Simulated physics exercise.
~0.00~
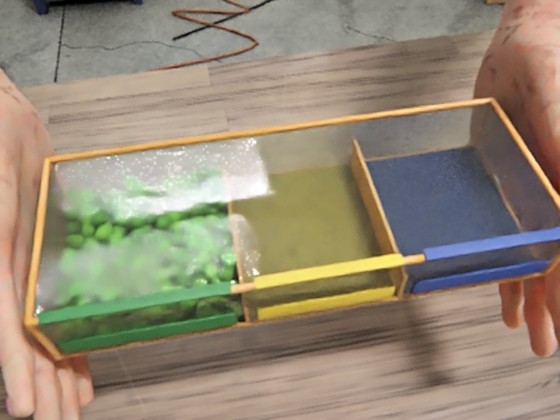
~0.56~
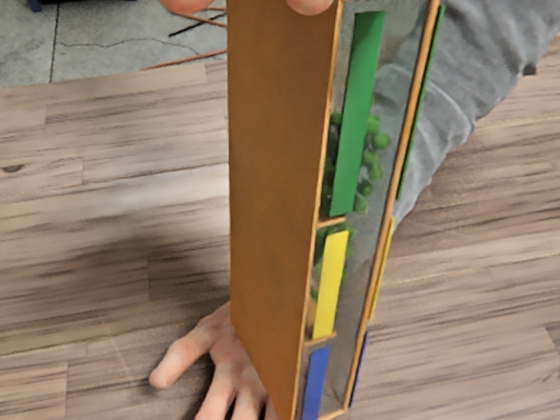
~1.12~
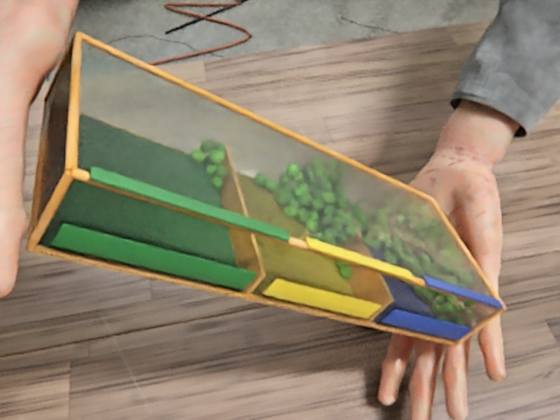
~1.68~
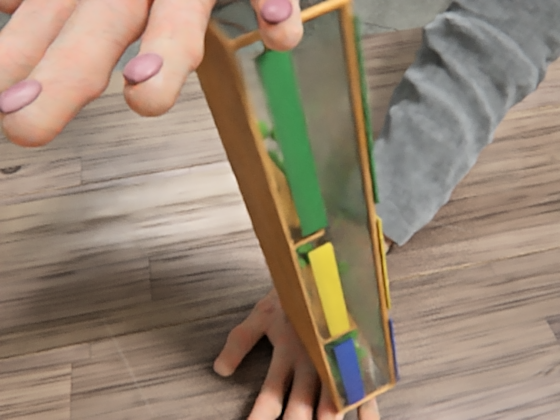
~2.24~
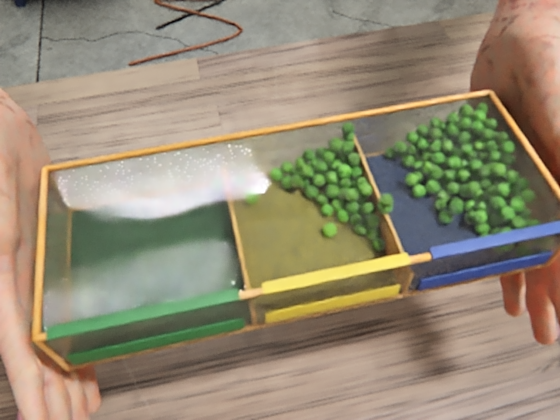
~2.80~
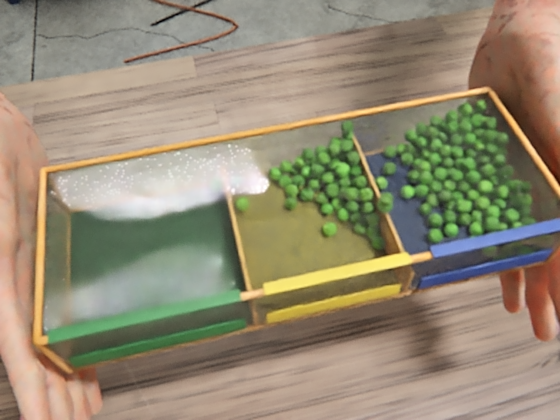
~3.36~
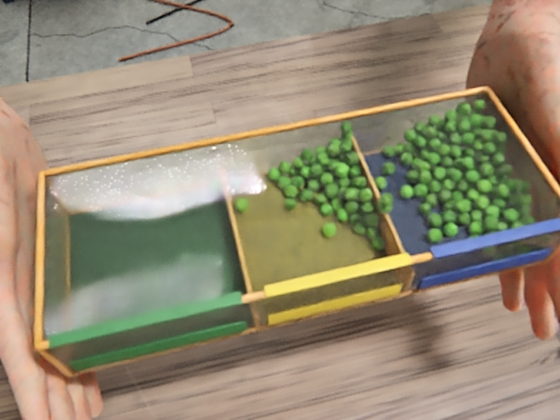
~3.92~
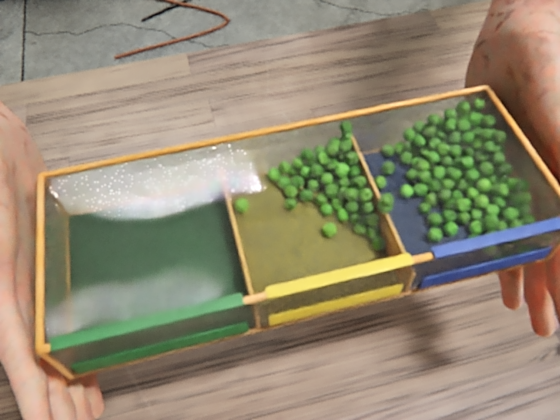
Above a wood-grain surface, two hands tilt a clear-lidded, three-part box steeply so its green peas leave the green section, ease it partway back, tip it again, then level it, ending with most peas in the blue section, some in the yellow and the green section empty.
